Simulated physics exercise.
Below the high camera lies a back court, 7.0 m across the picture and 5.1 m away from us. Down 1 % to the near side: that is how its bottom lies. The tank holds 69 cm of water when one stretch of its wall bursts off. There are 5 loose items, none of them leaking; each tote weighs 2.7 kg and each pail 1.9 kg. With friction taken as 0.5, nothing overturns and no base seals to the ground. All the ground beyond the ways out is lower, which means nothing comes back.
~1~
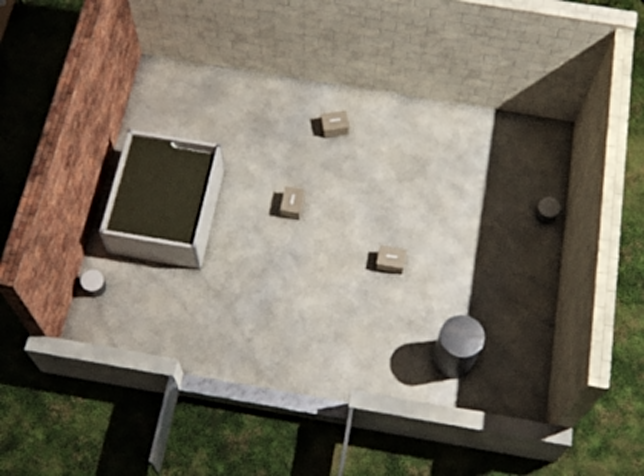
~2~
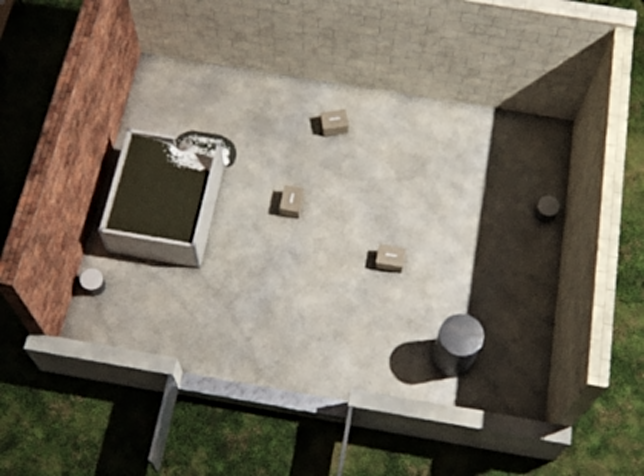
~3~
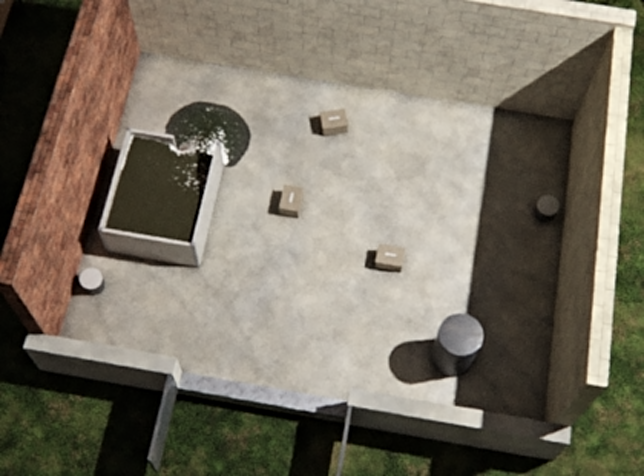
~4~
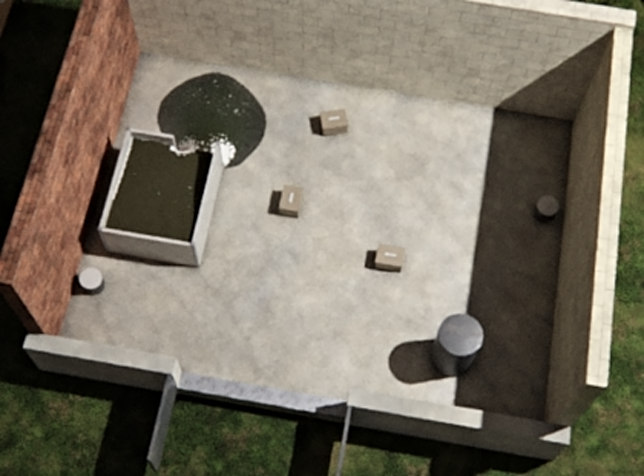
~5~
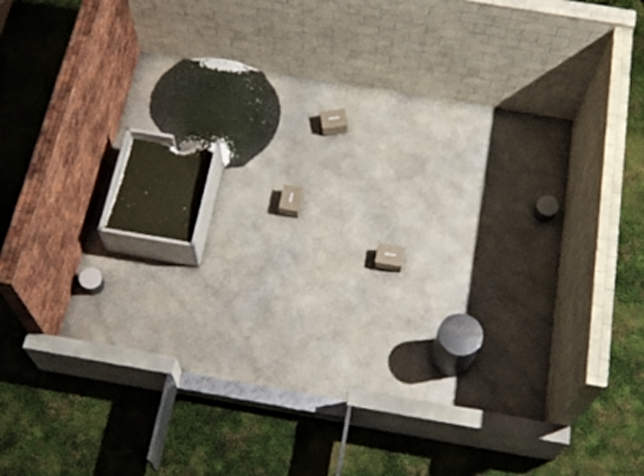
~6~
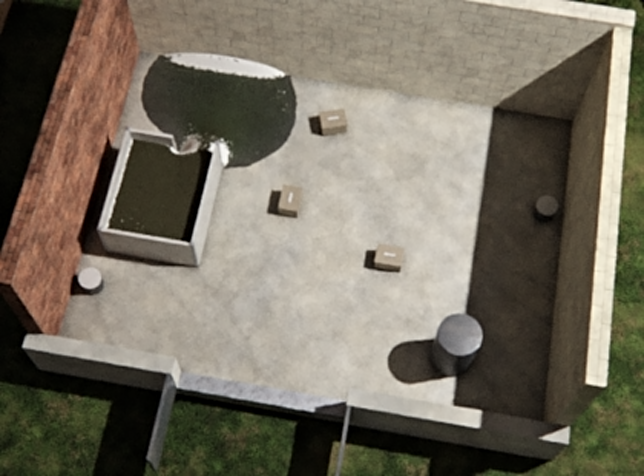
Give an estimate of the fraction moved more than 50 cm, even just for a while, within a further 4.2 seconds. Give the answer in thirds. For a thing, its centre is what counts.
One to two thirds.
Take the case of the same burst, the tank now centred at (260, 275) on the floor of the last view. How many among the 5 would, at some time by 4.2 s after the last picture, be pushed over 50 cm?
So the tally would be 4.
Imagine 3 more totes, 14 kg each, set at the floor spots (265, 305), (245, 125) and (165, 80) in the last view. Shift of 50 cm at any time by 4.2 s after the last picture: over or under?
Answers in order are does not cross, crosses the line and crosses the line.
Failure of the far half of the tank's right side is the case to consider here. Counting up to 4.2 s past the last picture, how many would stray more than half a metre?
Then it comes to 4.
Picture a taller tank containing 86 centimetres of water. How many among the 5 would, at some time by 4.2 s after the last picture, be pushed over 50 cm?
Under that setup the answer is 3.
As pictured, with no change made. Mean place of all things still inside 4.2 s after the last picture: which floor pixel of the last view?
The average lands around (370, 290).
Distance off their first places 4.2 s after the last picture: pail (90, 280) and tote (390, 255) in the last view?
The first is off by 140 cm, the second by 0 cm.
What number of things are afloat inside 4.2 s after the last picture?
Of them, 0.
Then, 0.4 s after the last picture 0 of 5 are over 50 cm from their spots; 0 afloat.
Then, 1.5 s after the last picture 1 of 5 are over 50 cm from their spots; 0 afloat.
Then, 2.8 s after the last picture 2 of 5 are over 50 cm from their spots; 1 afloat.
Then, 4.2 s after the last picture 3 of 5 are over 50 cm from their spots, and 3 have been at some point; 0 afloat.
